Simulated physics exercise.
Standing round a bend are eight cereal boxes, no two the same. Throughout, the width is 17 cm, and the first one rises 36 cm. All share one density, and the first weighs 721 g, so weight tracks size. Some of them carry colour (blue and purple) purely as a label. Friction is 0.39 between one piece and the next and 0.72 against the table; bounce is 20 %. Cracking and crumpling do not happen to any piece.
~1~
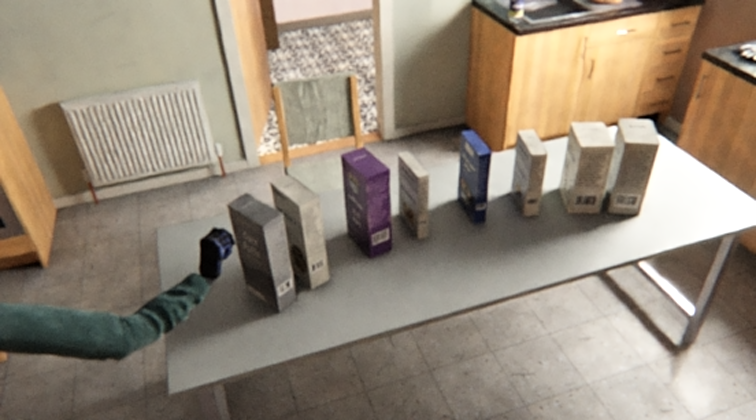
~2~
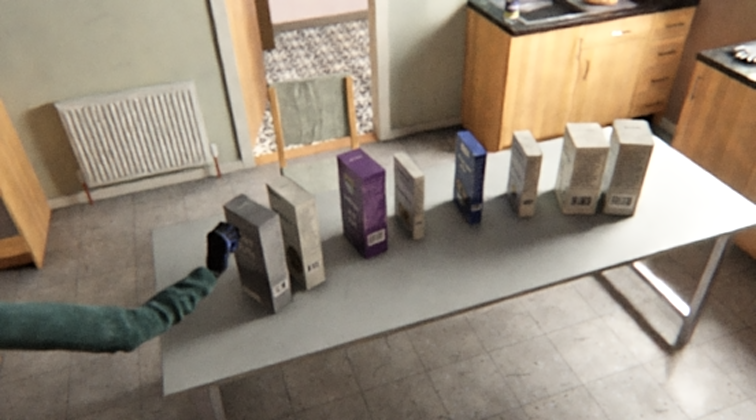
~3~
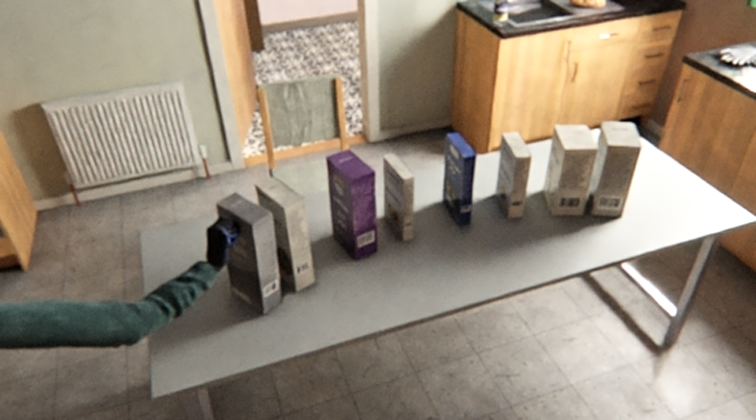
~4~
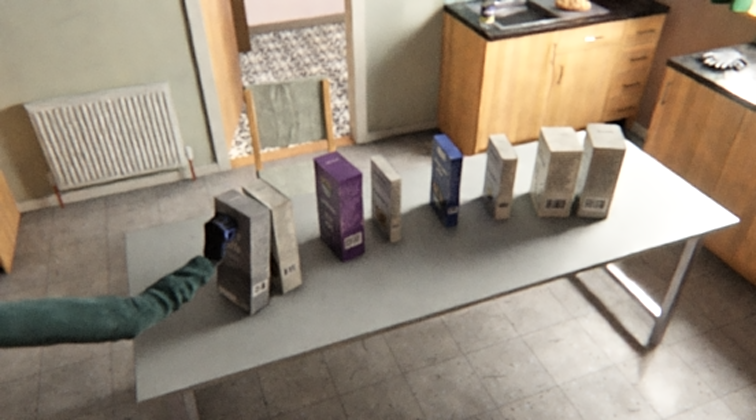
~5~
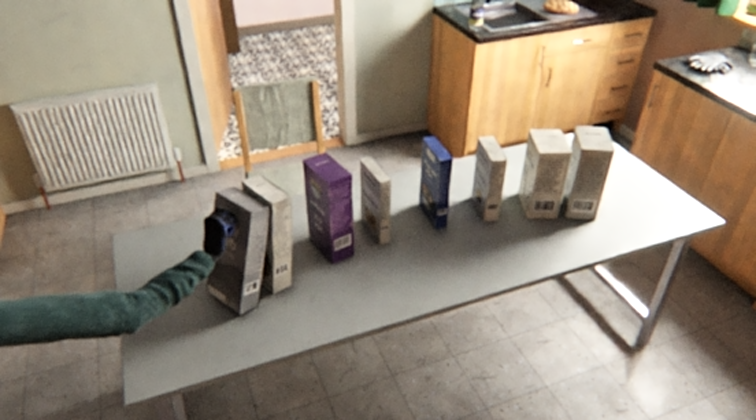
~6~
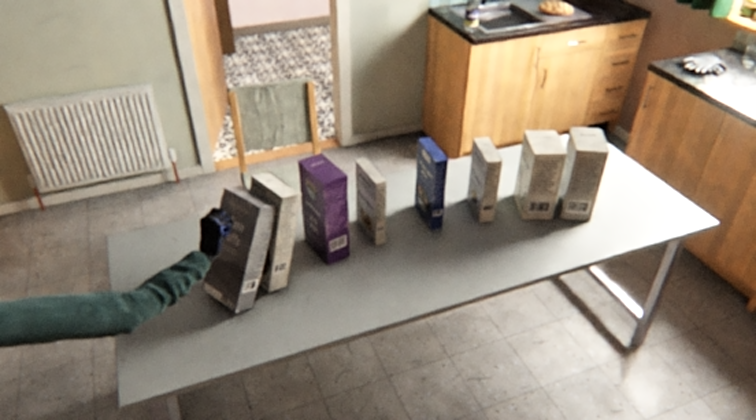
In the video, a gloved hand in a green sleeve reaches from the left to a curving row of boxes on a table and pushes the nearest grey one, which tilts slightly to the right as the view shifts a little.
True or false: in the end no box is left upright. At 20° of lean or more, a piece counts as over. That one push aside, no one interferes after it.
False.
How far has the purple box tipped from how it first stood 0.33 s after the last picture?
Measured against how it began, the tilt is near 25 degrees.
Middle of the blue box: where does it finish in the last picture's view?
At about (462, 183).
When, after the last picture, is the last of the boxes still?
Roughly 1.0 s.
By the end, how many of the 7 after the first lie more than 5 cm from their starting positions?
The number is 5.
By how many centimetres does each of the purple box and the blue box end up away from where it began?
Result: Purple at 20 cm, blue at 10 cm.
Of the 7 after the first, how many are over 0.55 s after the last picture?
Number at that point: 4 in total.
Then, 0.33 s on from the sixth picture, 2 of the 7 other boxes over; purple box tipped 23°.
Then, 0.55 s on from the sixth picture, 4 of the 7 other boxes over; purple box tipped 67°; blue box tipped 25°.
Finally, 5 of the 7 other boxes over; purple box lying flat; blue box tipped 50°. Two left standing. Seen by the last camera, middles, purple box near (372, 207), blue box near (462, 183).
